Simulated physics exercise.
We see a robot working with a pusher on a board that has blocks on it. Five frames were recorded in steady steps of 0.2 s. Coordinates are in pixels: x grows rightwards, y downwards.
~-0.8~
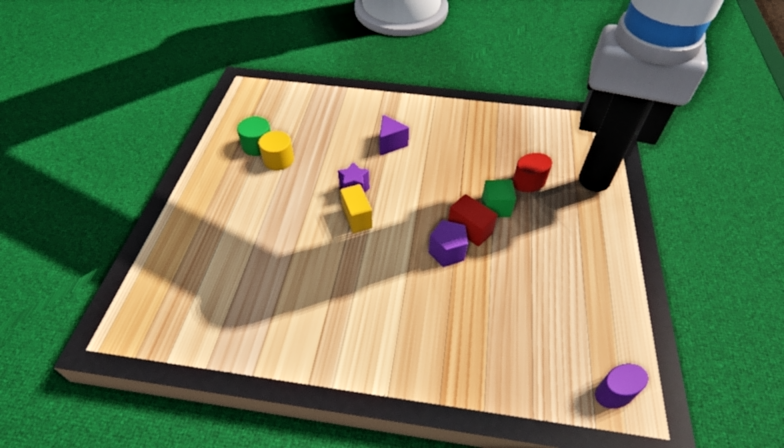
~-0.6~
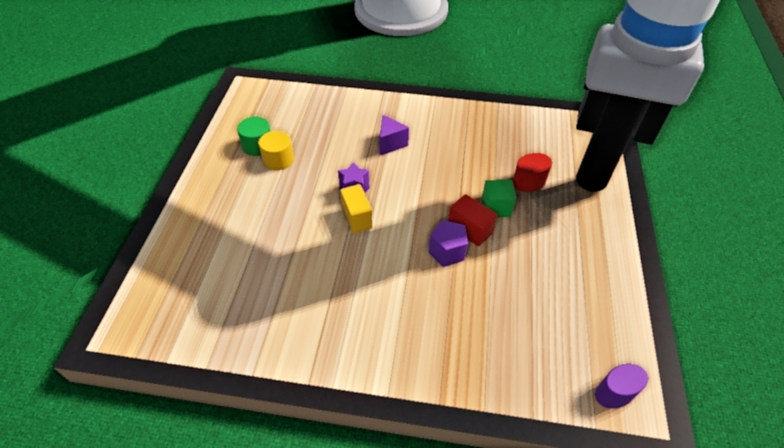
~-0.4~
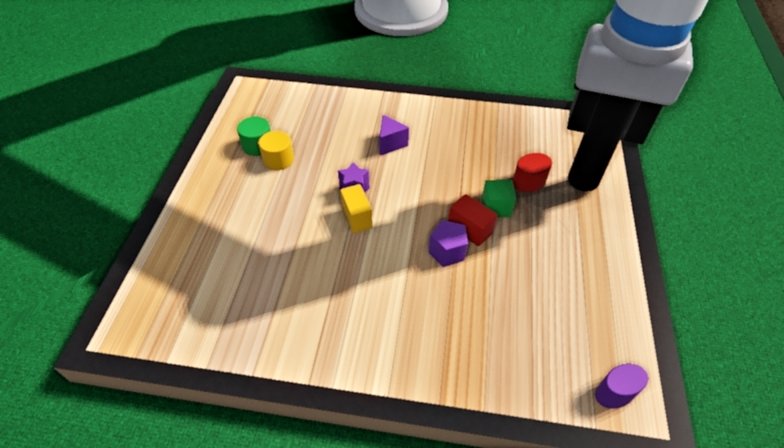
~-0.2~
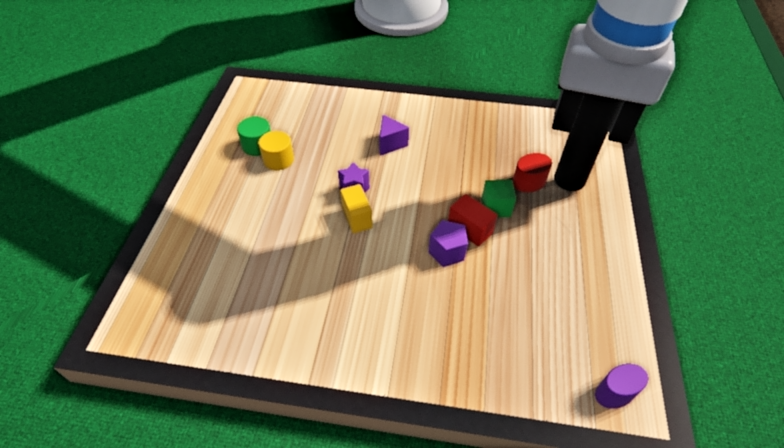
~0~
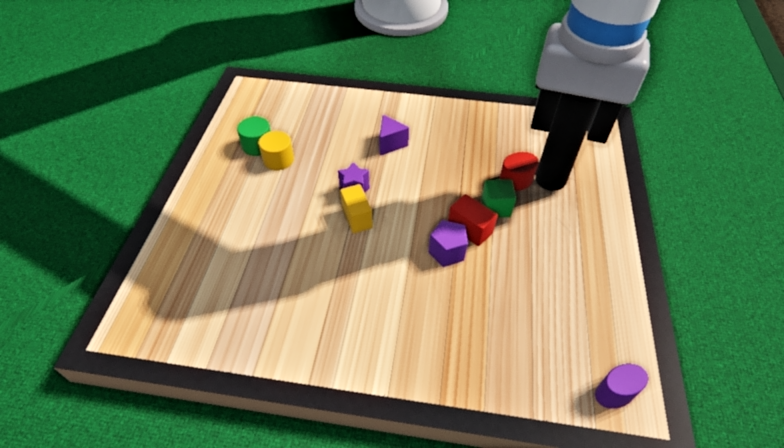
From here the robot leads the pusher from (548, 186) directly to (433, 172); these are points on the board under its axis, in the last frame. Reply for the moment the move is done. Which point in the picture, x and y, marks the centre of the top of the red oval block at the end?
At pixel (404, 145).
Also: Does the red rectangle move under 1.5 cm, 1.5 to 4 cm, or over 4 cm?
Its displacement is below 1.5 cm.
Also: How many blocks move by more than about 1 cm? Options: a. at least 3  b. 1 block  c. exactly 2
I choose b.
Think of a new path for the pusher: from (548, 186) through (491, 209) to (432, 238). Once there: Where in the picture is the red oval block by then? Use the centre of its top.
About (502, 159).
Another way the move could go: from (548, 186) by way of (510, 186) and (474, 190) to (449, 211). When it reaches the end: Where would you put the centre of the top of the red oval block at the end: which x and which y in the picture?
The spot you're after is about (458, 151) in the image.
The first path, step by step. One third of the way, pusher at (510, 176); red oval block at (480, 156).
Two thirds of the way, pusher at (471, 171); red oval block at (442, 151).
At the end, pusher at (433, 167); red rectangle still; green four-sided block still; red oval block at (404, 145).
